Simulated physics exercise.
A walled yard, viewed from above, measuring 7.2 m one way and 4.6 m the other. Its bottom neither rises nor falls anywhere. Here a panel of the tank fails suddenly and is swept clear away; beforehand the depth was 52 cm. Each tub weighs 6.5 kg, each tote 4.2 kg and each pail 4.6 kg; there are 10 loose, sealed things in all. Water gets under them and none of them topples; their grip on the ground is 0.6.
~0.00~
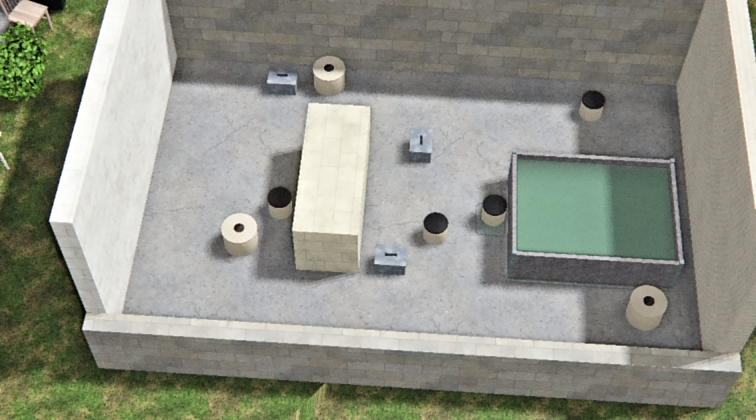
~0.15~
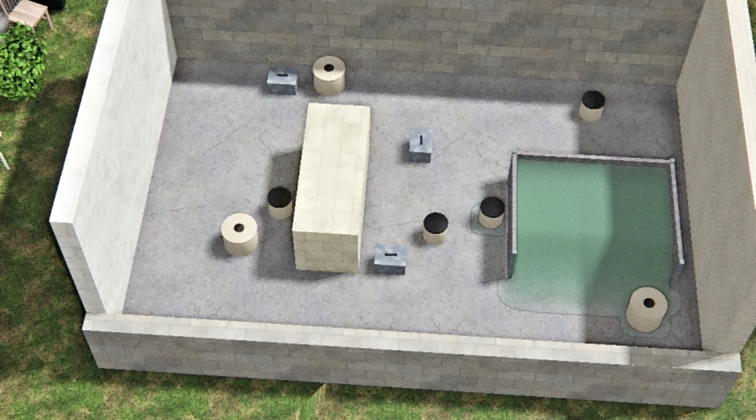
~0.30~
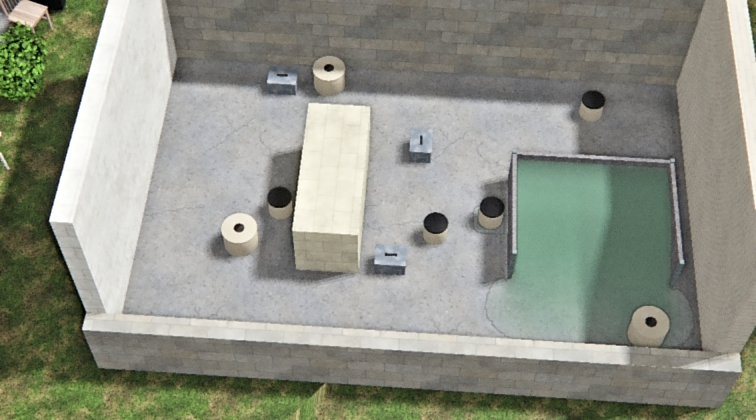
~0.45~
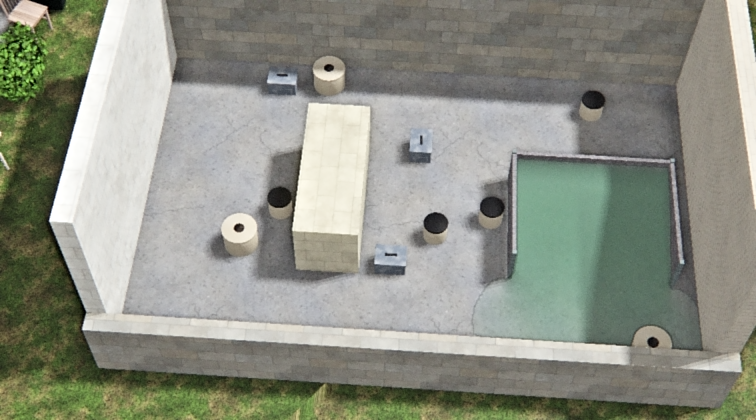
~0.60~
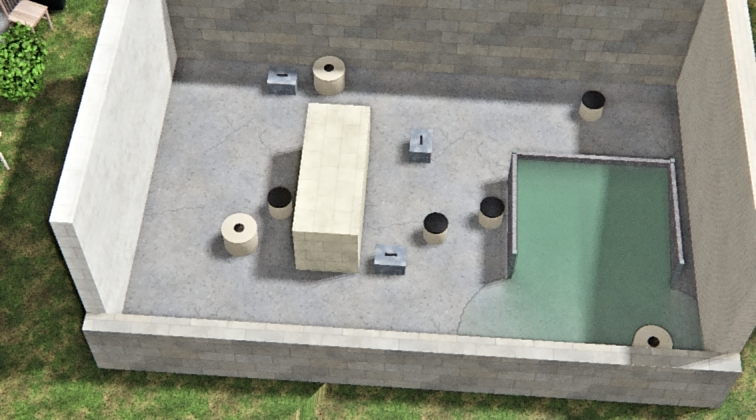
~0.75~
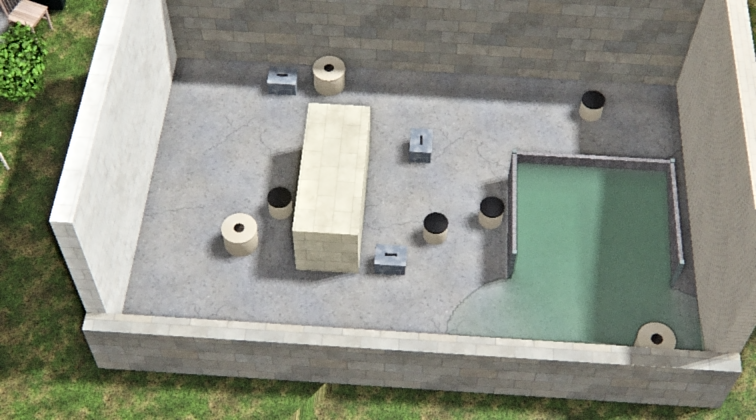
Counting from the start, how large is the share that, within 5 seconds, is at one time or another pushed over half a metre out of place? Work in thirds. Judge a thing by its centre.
The share is less than one third.
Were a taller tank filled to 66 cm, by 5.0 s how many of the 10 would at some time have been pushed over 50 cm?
That would make 3 of them.
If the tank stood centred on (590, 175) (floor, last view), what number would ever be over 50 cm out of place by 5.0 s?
4.
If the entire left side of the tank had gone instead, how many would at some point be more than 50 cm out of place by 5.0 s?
That gives 6 of them.
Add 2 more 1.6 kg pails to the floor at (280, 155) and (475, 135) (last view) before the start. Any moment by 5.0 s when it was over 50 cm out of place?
Outcome: Stays within first, stays within second.
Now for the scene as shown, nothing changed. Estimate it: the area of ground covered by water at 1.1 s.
About 7.0 m2.
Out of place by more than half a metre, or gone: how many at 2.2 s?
By my tally, 1.
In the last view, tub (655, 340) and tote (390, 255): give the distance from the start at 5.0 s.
The first is off by 50 cm, the second by 150 cm.
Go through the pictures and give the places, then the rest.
The first picture shows a tub at (649, 301) rests on the ground; a pail at (495, 205), on the bottom; water covers 3.0 m2; 0 of 10 have shifted.
The second picture shows a tub at (649, 303), on the bottom; a pail at (493, 207) rests on the ground; 3.9 m2 under water; 0 of 10 have shifted.
The third picture shows a tub at (651, 322) rests on the ground, 30 cm from its start; a pail at (492, 207), on the bottom, 3 cm from its start; water covers 5.0 m2; 1 of 10 have shifted.
The fourth picture shows a tub at (653, 343), on the bottom, 58 cm from its start; a pail at (492, 207), on the bottom, 3 cm from its start; water covers 6.2 m2; 1 of 10 have shifted.
The fifth picture shows a tub at (654, 342) rests on the ground, 58 cm from its start; a pail at (492, 207) rests on the ground, 3 cm from its start; 6.5 m2 under water; 1 of 10 have shifted.
The sixth picture shows a tub at (657, 339), afloat, 58 cm from its start; a pail at (492, 207), on the bottom, 3 cm from its start; water covers 6.6 m2; 1 of 10 have shifted.
After 1.1 s 1 of 10 are over 50 cm from their spots; 1 afloat.
After 2.2 s 1 of 10 are over 50 cm from their spots; 1 afloat.
After 3.5 s 2 of 10 are over 50 cm from their spots; 1 afloat.
After 5.0 s 2 of 10 are over 50 cm from their spots, and 2 have been at some point; 1 afloat.
